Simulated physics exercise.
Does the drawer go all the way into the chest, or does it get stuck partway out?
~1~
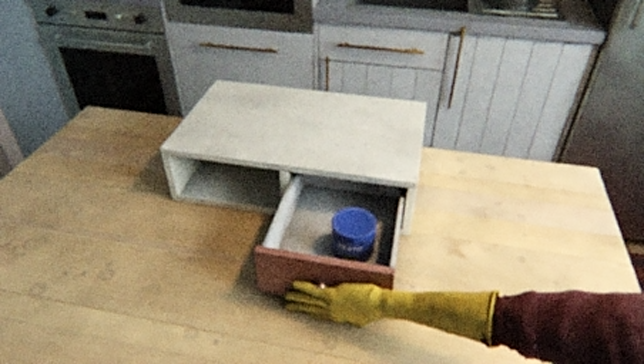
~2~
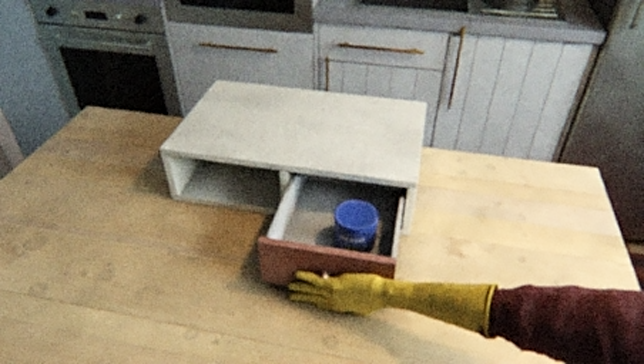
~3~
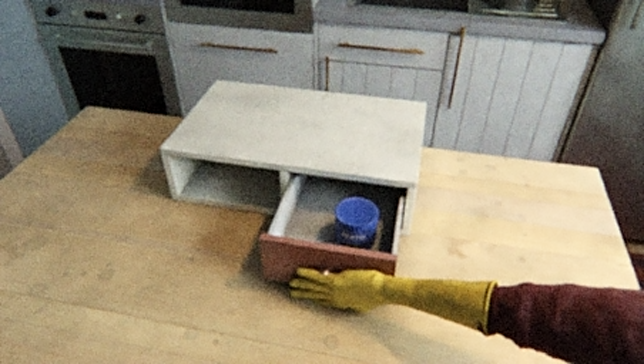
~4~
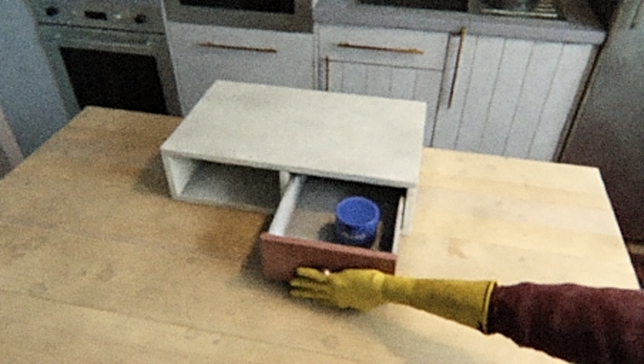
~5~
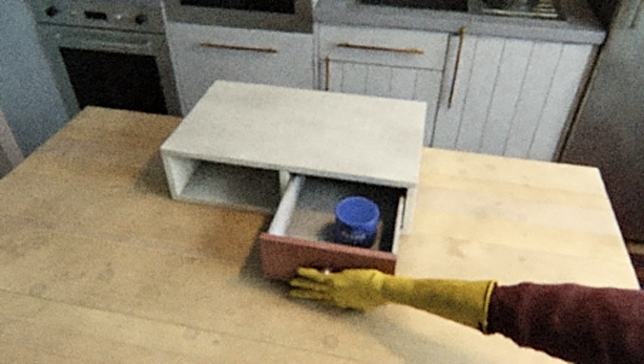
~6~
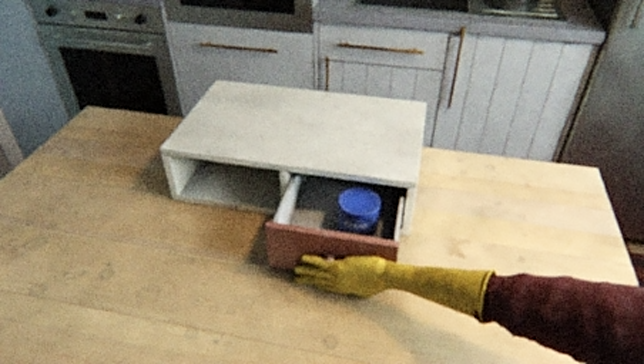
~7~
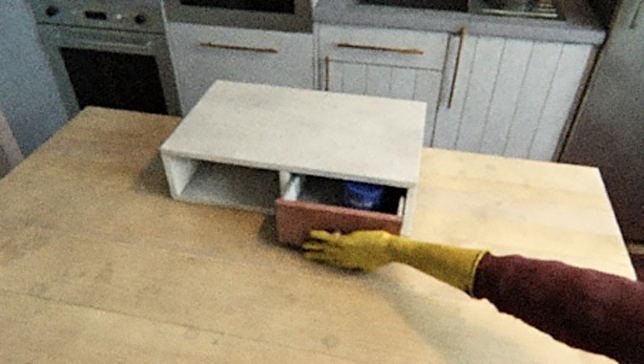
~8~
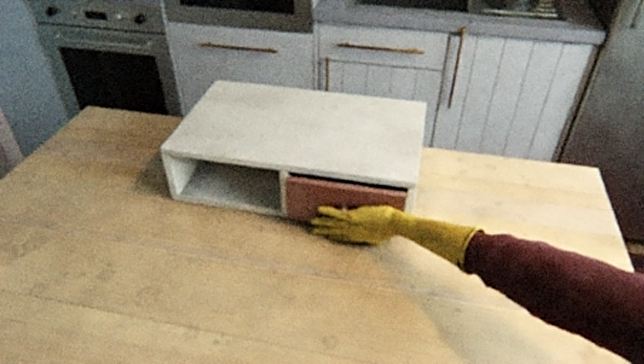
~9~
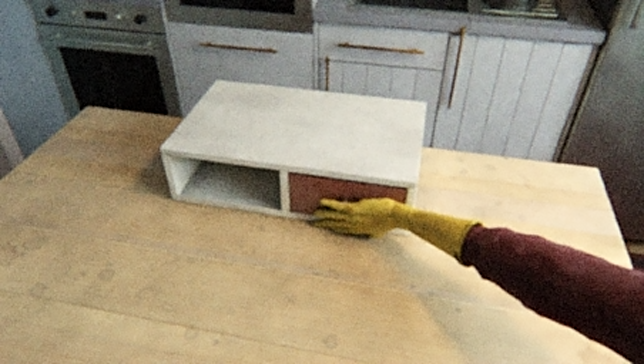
The drawer goes all the way in, ending closed with the gloved hand still at its front.
